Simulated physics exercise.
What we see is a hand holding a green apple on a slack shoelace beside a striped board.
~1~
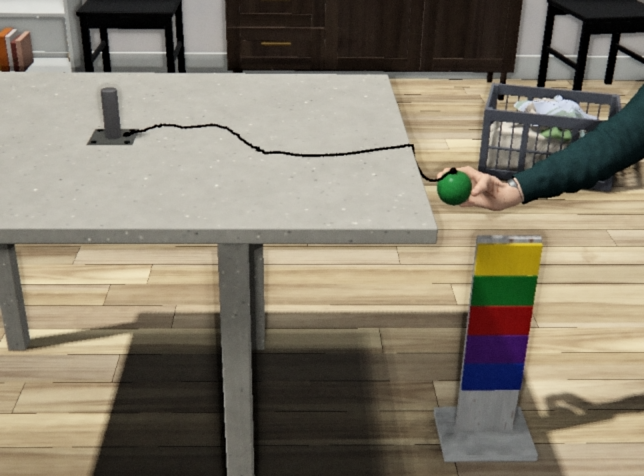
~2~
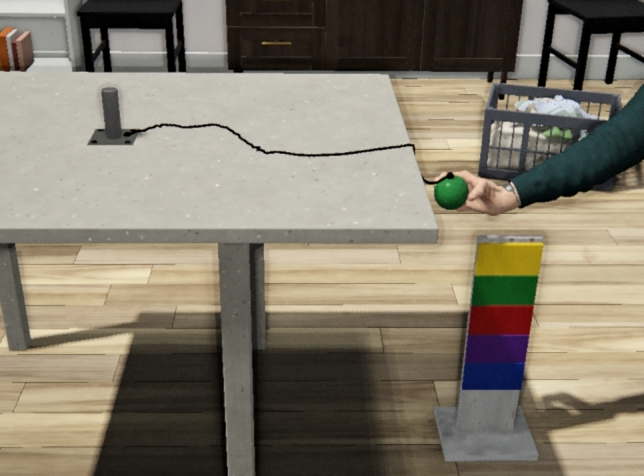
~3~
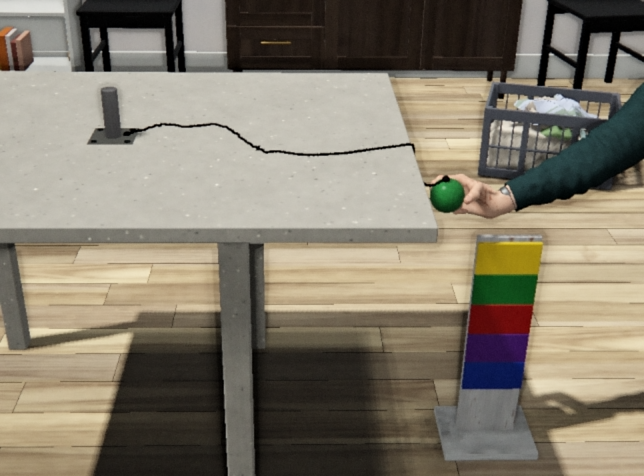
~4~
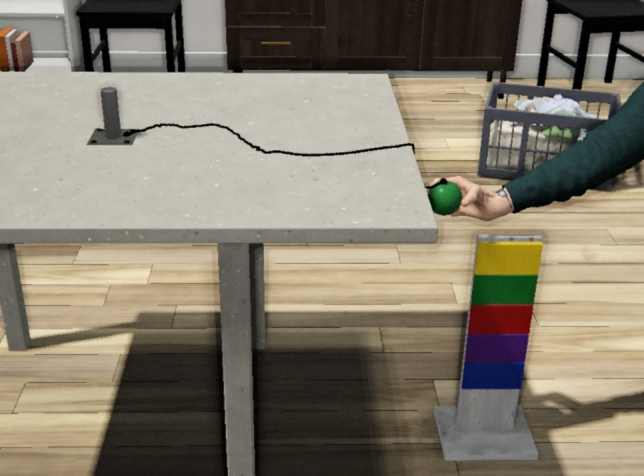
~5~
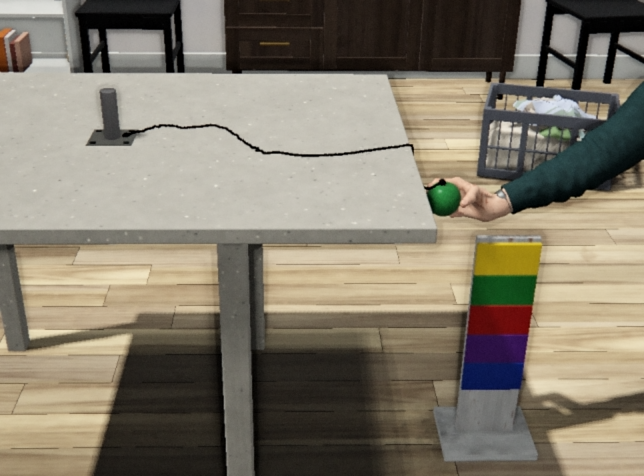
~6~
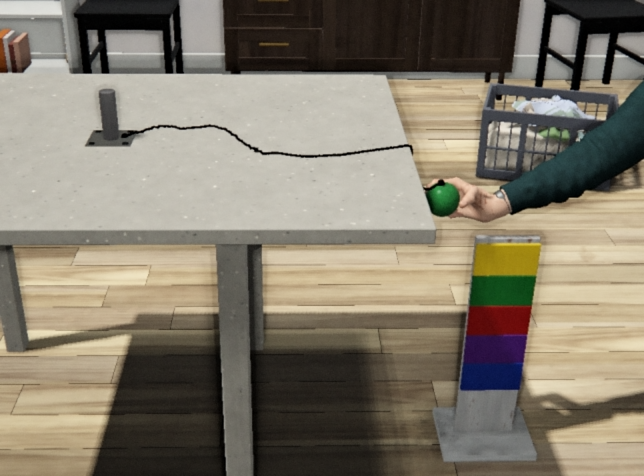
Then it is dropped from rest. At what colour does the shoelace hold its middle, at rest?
At green.
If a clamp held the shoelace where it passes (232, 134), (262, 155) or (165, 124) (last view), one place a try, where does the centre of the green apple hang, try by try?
Near (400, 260), (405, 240) and (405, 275).
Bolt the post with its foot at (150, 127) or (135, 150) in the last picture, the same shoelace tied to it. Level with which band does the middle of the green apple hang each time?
It would be red; red.
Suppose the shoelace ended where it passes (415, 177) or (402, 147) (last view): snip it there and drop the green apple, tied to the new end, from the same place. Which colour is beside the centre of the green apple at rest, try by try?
It would be yellow; above them all.
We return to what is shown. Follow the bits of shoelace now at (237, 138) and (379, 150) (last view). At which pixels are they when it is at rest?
About (283, 137), and the other about (406, 182).
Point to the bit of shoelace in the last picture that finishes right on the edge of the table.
That spot is around (338, 155).
Soon after, apple near (368, 280); level with green.
Then, apple near (416, 282); level with green.
At rest, apple near (404, 285); level with green. Its centre hangs level with the green band.
